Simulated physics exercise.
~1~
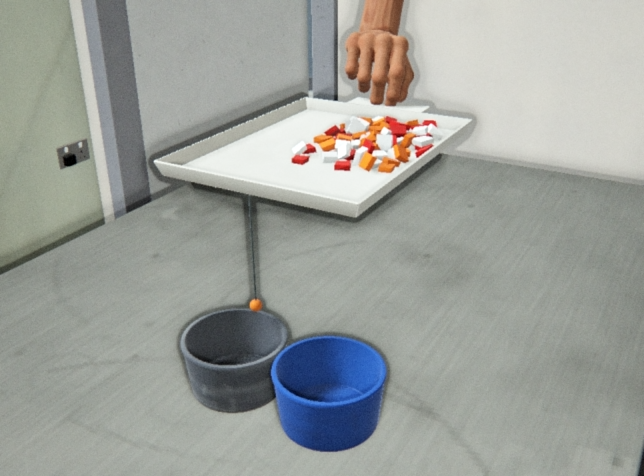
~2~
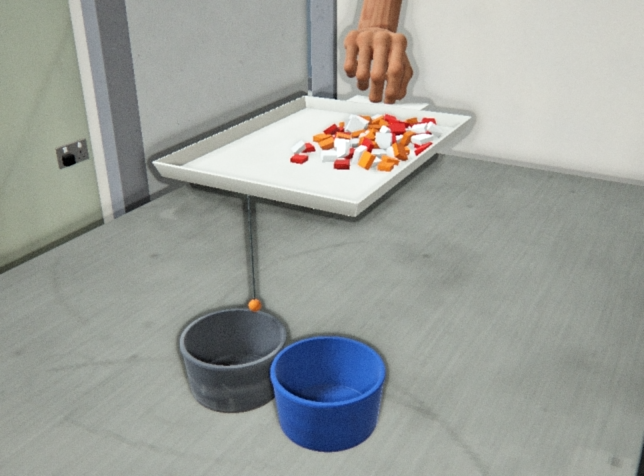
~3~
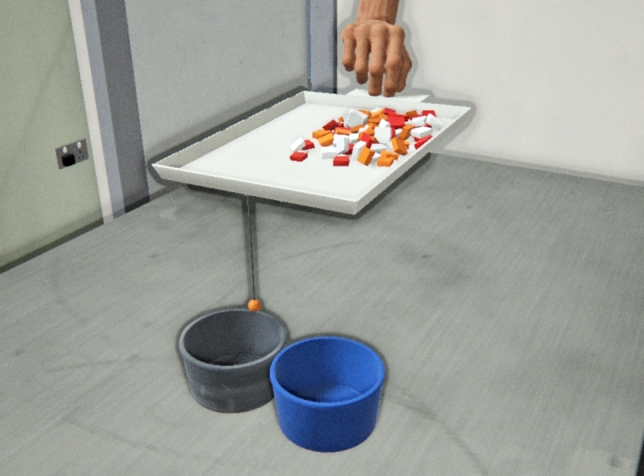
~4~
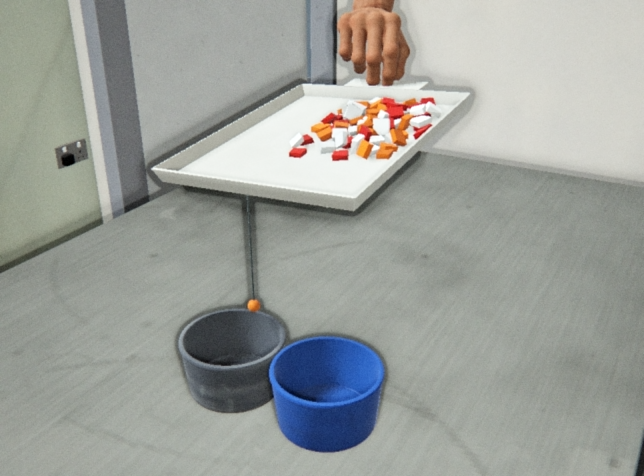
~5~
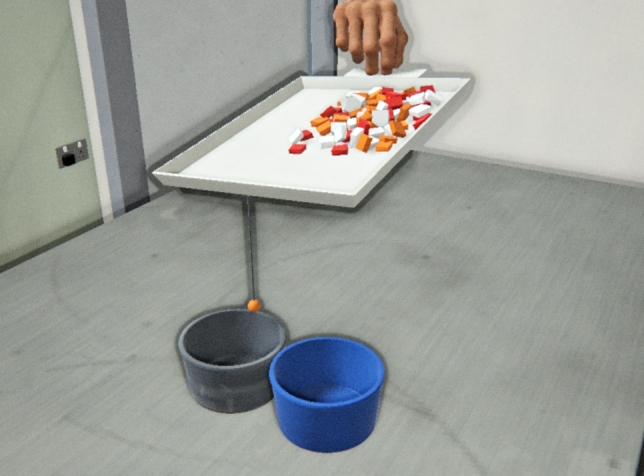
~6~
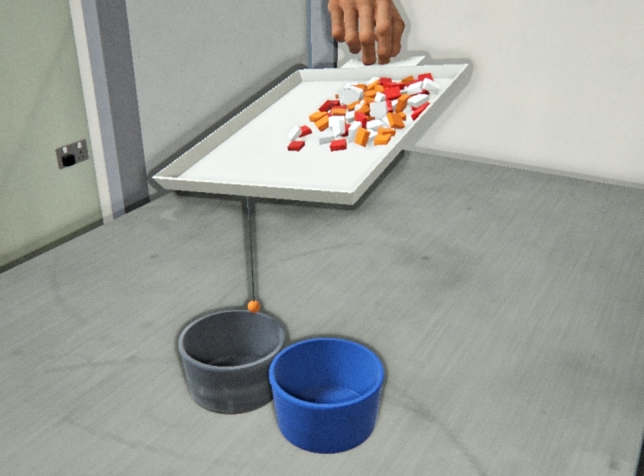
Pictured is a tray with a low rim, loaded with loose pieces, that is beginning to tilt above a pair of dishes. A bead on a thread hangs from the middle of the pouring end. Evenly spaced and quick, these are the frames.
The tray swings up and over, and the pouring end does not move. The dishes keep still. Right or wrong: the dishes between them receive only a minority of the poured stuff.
Right, they get under half.
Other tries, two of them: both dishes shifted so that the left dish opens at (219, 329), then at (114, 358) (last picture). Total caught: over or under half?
Shy of half, then shy of half.
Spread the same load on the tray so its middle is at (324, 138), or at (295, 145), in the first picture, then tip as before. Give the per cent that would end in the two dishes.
The first start gives 0 percent and the second 0 percent.
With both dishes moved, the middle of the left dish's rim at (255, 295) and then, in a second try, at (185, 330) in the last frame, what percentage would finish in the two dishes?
0% for the first placement, 30% for the second.
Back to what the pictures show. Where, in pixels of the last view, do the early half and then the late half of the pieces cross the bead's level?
I'd place the first part at (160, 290) and the rest at (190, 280).
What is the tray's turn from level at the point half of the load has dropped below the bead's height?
Angle reached: About 70°.
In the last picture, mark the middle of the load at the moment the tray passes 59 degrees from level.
The load is centred near (189, 197).
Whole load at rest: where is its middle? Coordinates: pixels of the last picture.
Near pixel (166, 344).
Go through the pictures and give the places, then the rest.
In the first picture, corners of the pouring end at (162, 160) and (356, 200), level; middle of the load at (369, 140), mosaic tiles; left dish at (205, 383); right dish at (301, 420); bead on its thread at (256, 305).
In the second picture, corners of the pouring end at (161, 161) and (355, 200), level; middle of the load at (368, 138).
In the third picture, corners of the pouring end at (160, 164) and (354, 198), tipped barely, lowest at the left corner; middle of the load at (368, 133).
In the fourth picture, corners of the pouring end at (159, 167) and (352, 194), tipped a little, lowest at the left corner; middle of the load at (367, 124).
In the fifth picture, corners of the pouring end at (160, 171) and (351, 191), tipped a little, lowest at the left corner; middle of the load at (366, 116).
In the sixth picture, corners of the pouring end at (160, 175) and (349, 188), tipped a little, lowest at the left corner; middle of the load at (364, 108); left dish at (202, 384); right dish at (298, 422).
Soon, tray tipped steeply; about two thirds on the tray; a small part outside both; about a quarter in the air.
A while on, tray tipped right over; a stray few in the left dish; nearly all outside both; a stray few in the air.
Towards the end, tray tipped past a quarter turn; a stray few in the left dish; nearly all outside both.
Finally, tray tipped past a quarter turn; none in the right dish; a stray few in the left dish; nearly all outside both.
